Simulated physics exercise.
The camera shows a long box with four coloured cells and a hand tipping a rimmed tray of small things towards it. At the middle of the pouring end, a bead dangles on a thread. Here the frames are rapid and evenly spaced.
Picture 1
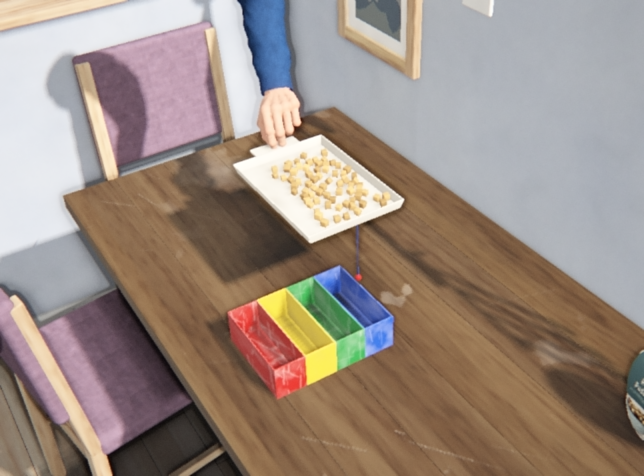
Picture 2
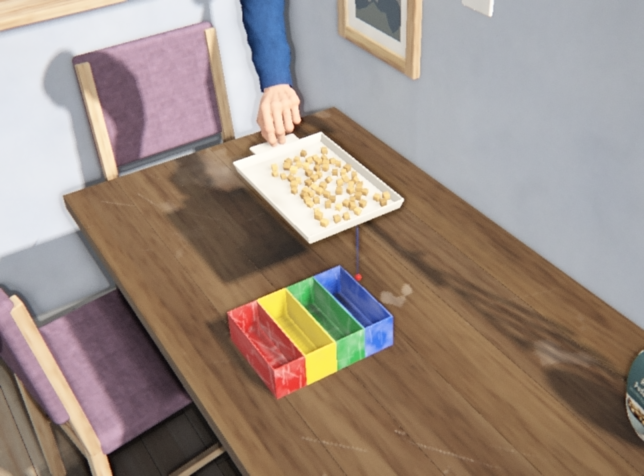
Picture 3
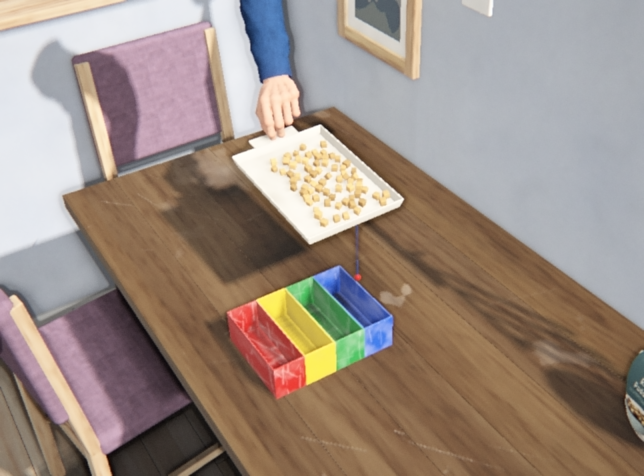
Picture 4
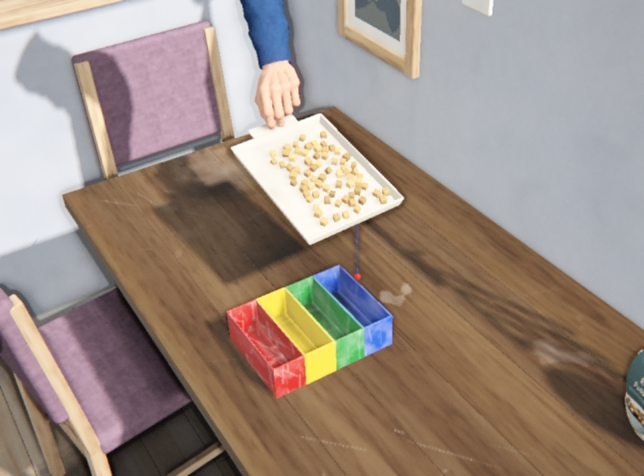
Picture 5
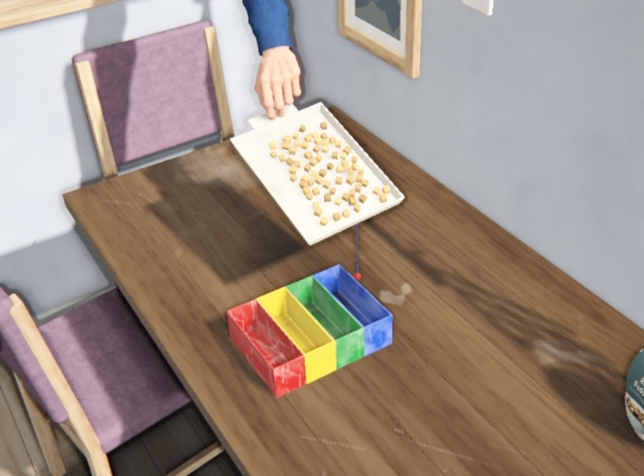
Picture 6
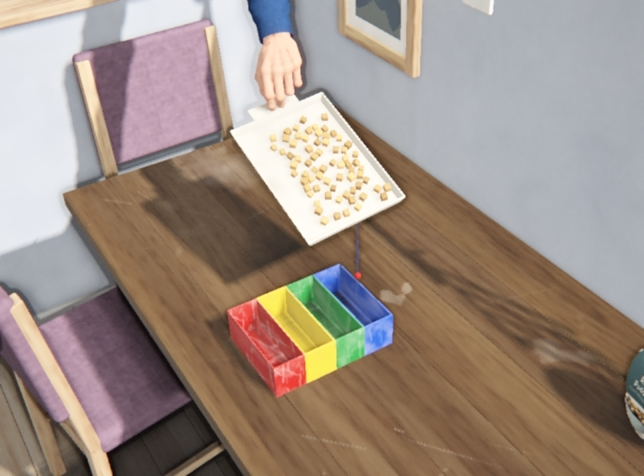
At a wooden table, a hand held a white tray of small tan pieces near a box with red, yellow, green and blue cells, then raised the tray's back end, slanting it more steeply.
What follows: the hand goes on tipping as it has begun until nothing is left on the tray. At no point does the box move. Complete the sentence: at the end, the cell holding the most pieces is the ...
... Green cell.
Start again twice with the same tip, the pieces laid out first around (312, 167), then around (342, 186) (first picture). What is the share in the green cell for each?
The first start gives 50 percent and the second 50 percent.
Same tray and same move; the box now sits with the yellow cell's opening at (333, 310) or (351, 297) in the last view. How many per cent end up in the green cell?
Close to 30 in a hundred, then close to 10 in a hundred.
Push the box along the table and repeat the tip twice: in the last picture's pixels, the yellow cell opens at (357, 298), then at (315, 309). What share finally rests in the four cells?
80 %, 100 %.
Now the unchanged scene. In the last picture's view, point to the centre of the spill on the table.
Near (467, 337).
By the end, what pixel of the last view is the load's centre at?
I'd say the middle ends up at about (347, 339).
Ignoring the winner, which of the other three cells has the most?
The blue one.
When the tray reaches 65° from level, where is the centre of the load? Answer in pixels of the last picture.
Look around (336, 211) in the last picture.
Soon, tray tipped steeply; nearly all on the tray; a stray few falling or outside the box.
A while on, tray tipped past a quarter turn; most on the tray; a small part in the yellow cell; a small part in the green cell; a small part in the blue cell; a small part falling or outside the box.
Towards the end, tray tipped past a quarter turn; about half in the green cell; about a quarter in the blue cell; a small part in the yellow cell; a small part falling or outside the box.
Finally, tray tipped past a quarter turn; about half in the green cell; about a quarter in the blue cell; a small part in the yellow cell; none in the red cell; a small part outside the box.
